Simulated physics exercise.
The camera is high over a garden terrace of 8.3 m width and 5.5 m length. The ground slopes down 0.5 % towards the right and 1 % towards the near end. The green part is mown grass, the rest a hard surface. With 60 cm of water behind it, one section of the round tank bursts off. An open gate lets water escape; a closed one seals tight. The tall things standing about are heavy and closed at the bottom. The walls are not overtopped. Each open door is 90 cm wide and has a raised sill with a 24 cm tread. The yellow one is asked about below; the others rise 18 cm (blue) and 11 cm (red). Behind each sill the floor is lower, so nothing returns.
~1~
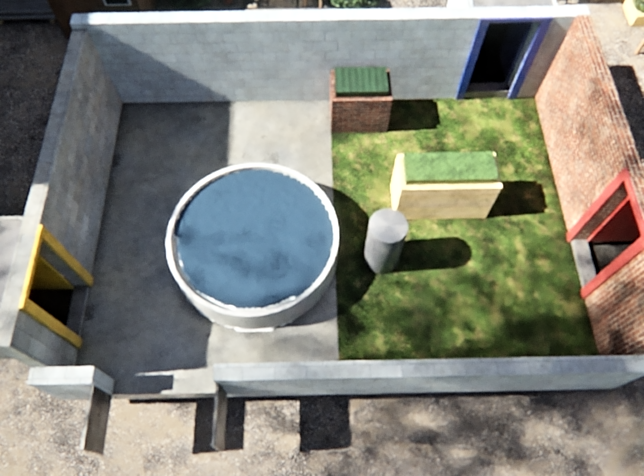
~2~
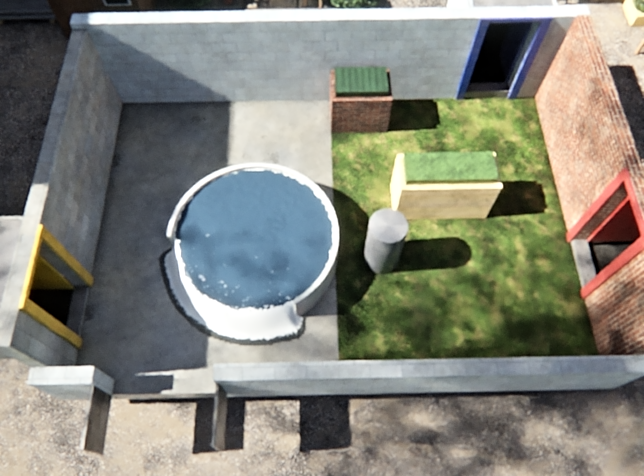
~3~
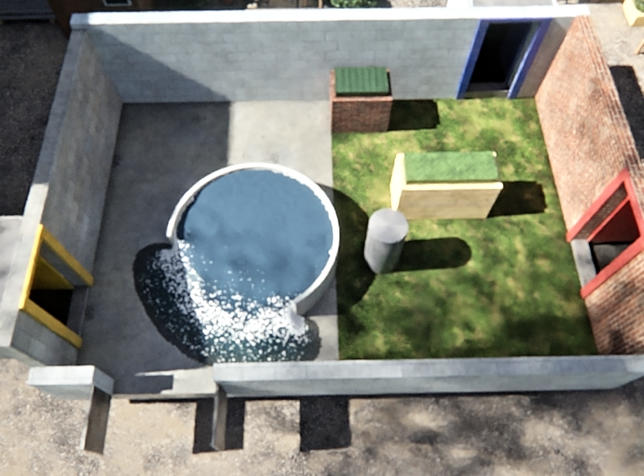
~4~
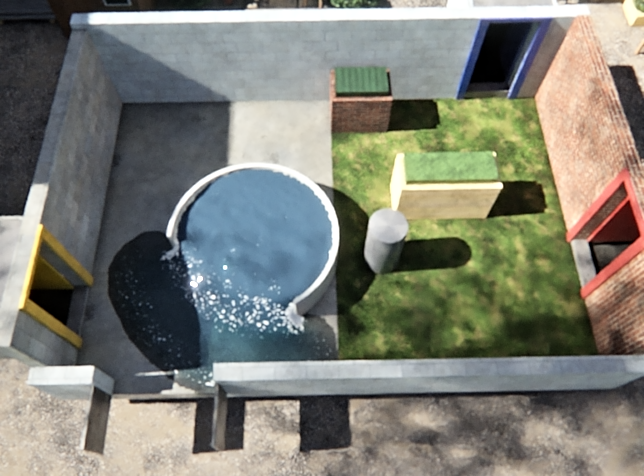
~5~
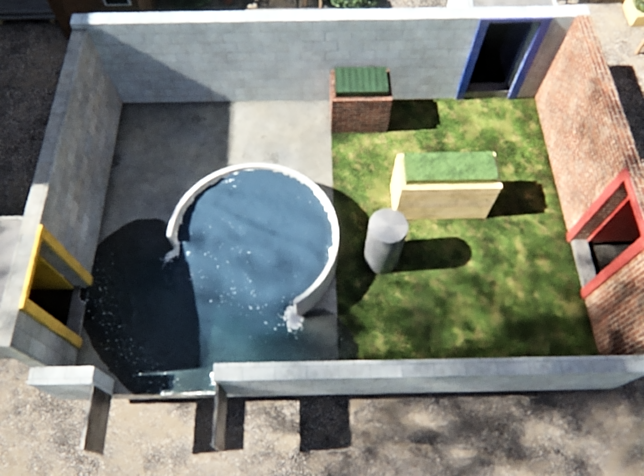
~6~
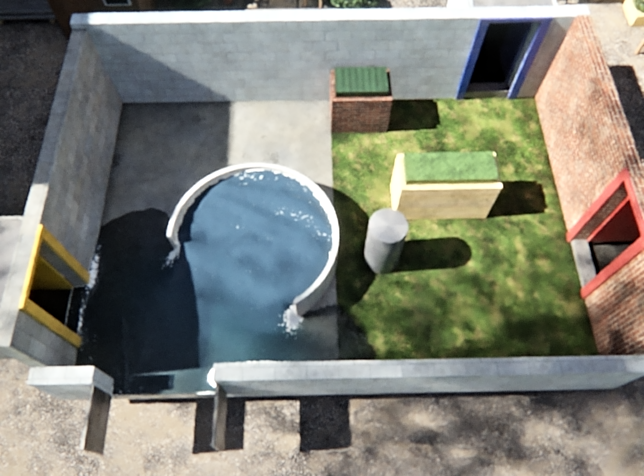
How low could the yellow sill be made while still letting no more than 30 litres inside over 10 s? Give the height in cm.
It would have to be roughly 22 cm high.
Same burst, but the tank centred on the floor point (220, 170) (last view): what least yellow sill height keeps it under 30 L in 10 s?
About 21 cm.
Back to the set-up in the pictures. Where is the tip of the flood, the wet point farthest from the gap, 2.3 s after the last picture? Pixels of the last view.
Near (556, 370).
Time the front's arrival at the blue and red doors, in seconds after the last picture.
Arrival: Blue not in the 10 s, red 4.5 s.
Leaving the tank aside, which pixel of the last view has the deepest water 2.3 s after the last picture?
Around (85, 379).
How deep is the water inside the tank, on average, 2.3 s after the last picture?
About 15 cm.
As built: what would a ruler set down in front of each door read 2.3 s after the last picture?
In cm: Blue 0, yellow 21, red 0.
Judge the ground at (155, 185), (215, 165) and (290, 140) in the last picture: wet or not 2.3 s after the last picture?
In that order: Under water, still dry, dry.
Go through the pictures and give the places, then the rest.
In the first frame, still water, 60 cm deep, in the round tank at (253, 236); the yellow door at (59, 290) is dry.
In the second frame, the gap is at (213, 313), the front 0.3 m out at (294, 334); the back of the round tank holds 60 cm.
In the third frame, the gap is at (213, 313), the front 0.7 m out at a hidden place; the back of the round tank holds 60 cm.
In the fourth frame, the front is at (114, 295), 1.2 m from the gap at (213, 314); 4.2 m2 of floor is wet, 60 cm left at the back.
In the fifth frame, the gap is at (213, 314), the front 1.7 m out at (85, 317); the back of the round tank holds 60 cm.
In the sixth frame, the gap is at (213, 314), the front 2.0 m out at (77, 360); the back of the round tank holds 57 cm; water is at the yellow door at (59, 290).
Then, 0.7 s after the last picture water covers 20 % of the floor, deepest (40 cm) near (248, 365); 15 cm at the yellow door, 68 litres in over its 5 cm sill.
Then, 2.3 s after the last picture water covers 40 % of the floor, deepest (29 cm) near (85, 379); 21 cm at the yellow door, 247 litres in over its 5 cm sill.
Then, 9.3 s after the last picture water covers 85 % of the floor, deepest (8 cm) near (579, 369); 4 cm at the yellow door, 369 litres in over its 5 cm sill.
At the yellow door as built, the water peaked near 23 cm, 1.5 s after the last picture.
Run again over the same 10 s with other heights there, 70 litres in over 18.5 cm, 14 litres over 24.5 cm. The limit of 30 litres is kept from about 22 cm up.
